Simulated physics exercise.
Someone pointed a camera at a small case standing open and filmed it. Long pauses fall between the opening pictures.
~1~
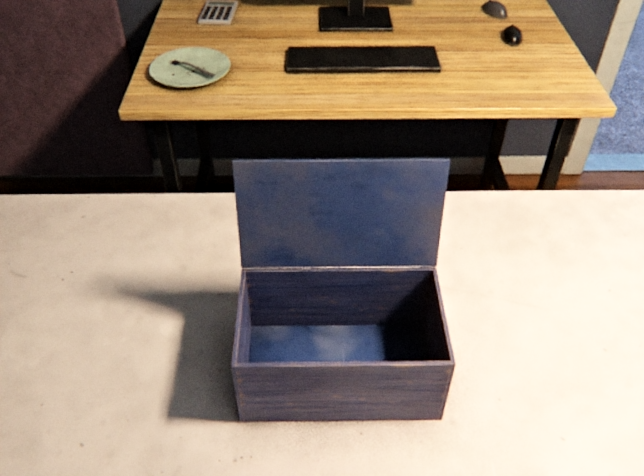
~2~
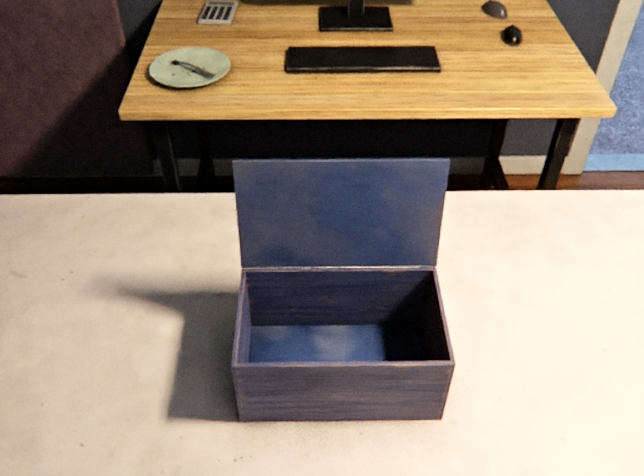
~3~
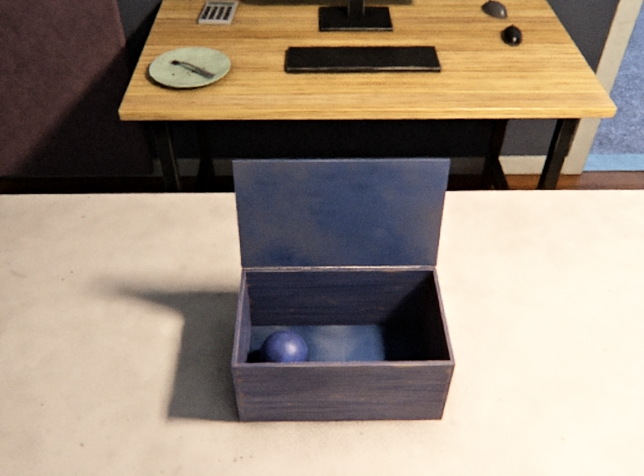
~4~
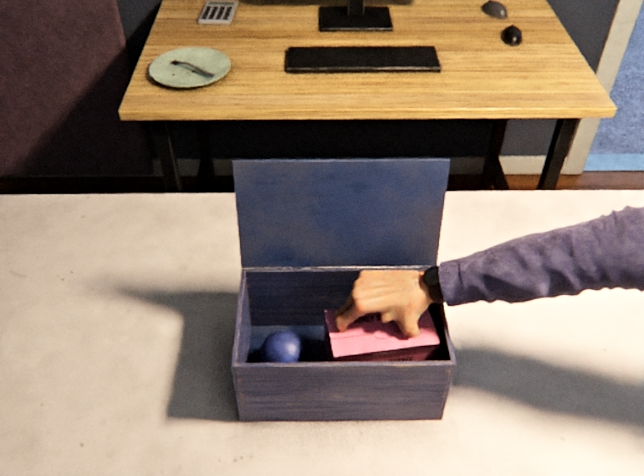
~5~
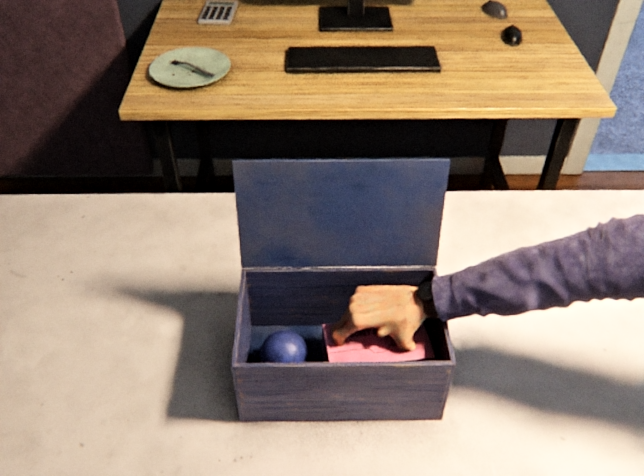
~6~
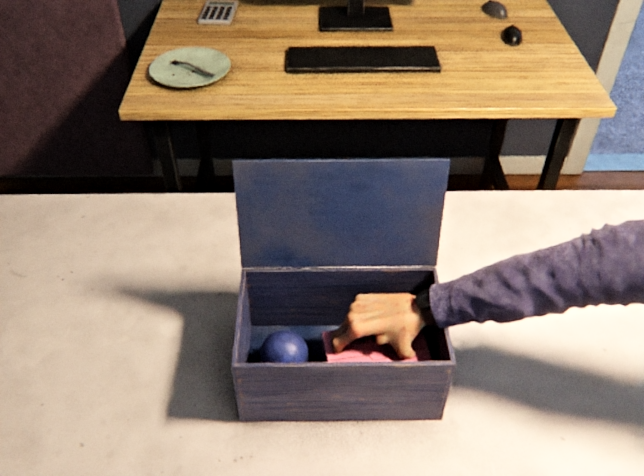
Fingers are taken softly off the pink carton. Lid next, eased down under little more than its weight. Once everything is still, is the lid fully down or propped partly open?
It is fully down.
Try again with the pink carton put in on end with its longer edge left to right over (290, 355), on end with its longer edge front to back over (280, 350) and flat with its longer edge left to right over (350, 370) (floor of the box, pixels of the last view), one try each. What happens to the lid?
On try one it fits down fine; on try two it won't go down; on try three it fits down fine.
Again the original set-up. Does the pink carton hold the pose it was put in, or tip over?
Result: The pink carton remains as it was set.
Then, 1.40 s past the last view, lid 72° above the rim.
Then, 2.00 s past the last view, lid 31° above the rim.
Finally, lid shut; both still in place. Final places as the last picture's camera would see them, pink carton near (375, 362).
